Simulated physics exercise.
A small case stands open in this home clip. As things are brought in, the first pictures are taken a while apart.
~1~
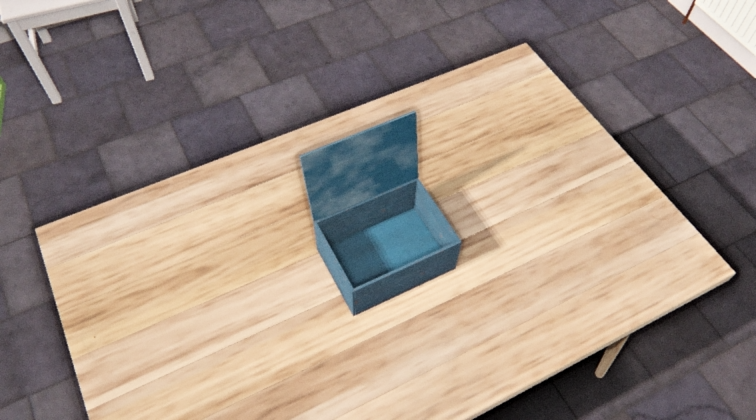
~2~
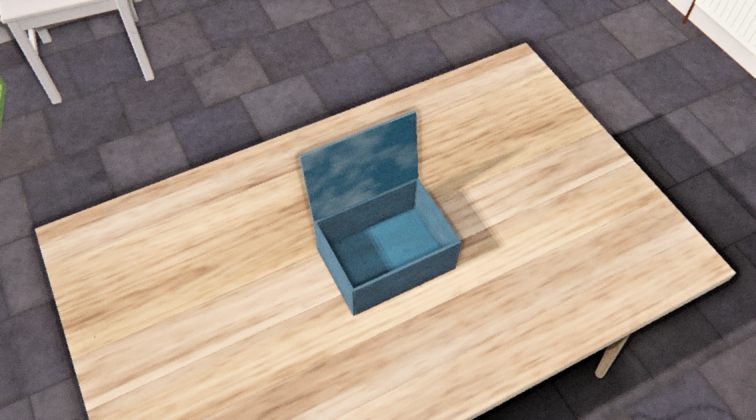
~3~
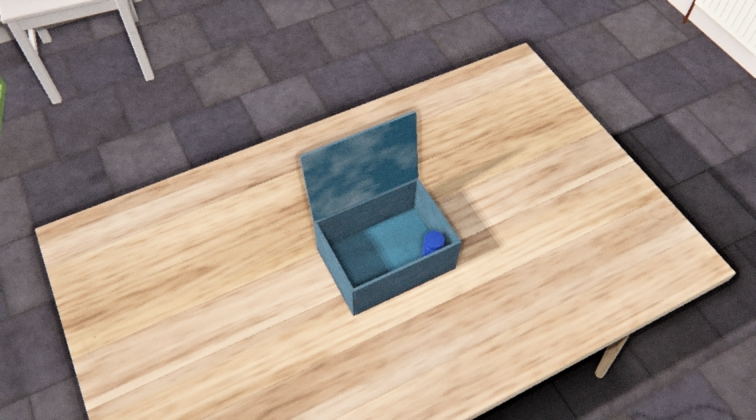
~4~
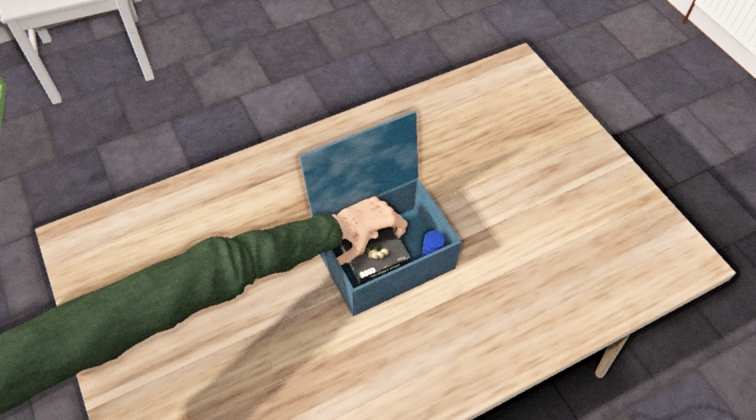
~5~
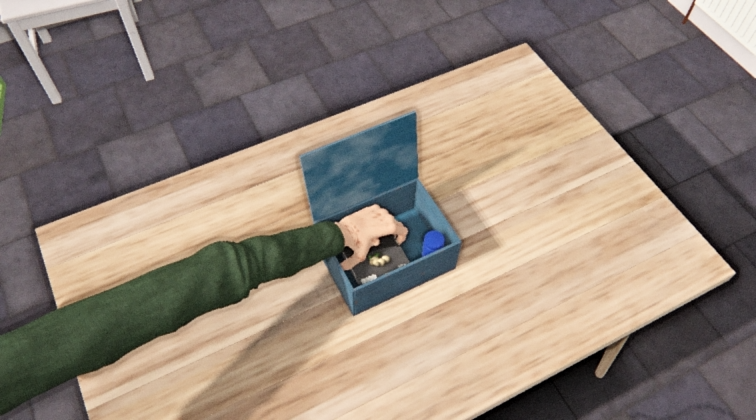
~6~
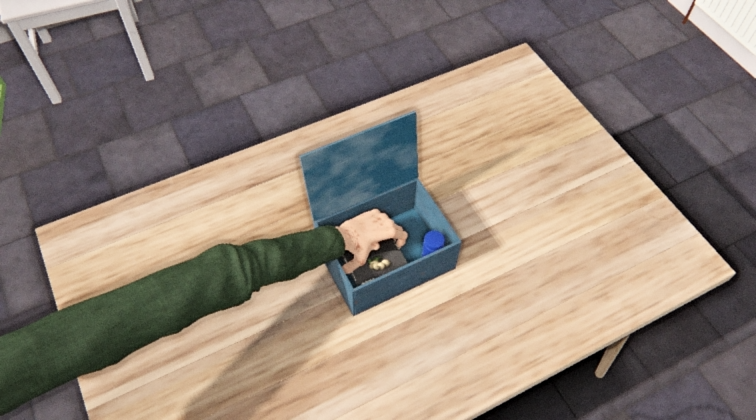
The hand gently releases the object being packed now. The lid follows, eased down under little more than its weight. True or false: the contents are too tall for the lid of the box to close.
False.
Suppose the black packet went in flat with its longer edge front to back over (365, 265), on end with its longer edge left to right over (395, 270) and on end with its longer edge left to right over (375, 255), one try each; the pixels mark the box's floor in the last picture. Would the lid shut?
The first placement leaves the lid fully closed, the second partly open, and the third partly open.
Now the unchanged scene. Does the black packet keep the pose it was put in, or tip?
In the end, it keeps its orientation.
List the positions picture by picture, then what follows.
In the first frame, the last thing is not in view yet.
In the second frame, the last thing is not in view yet.
In the third frame, the last thing is not in view yet.
In the fourth frame, on its way; black packet (371, 246).
In the fifth frame, on its way; black packet (372, 253).
In the sixth frame, in place under the hand.
Then, 1.50 s on from there, lid 70° above the rim.
Then, 1.80 s on from there, lid 32° above the rim.
In the end, lid shut; both unmoved. At the end, from the last picture's camera, black packet near (372, 257).
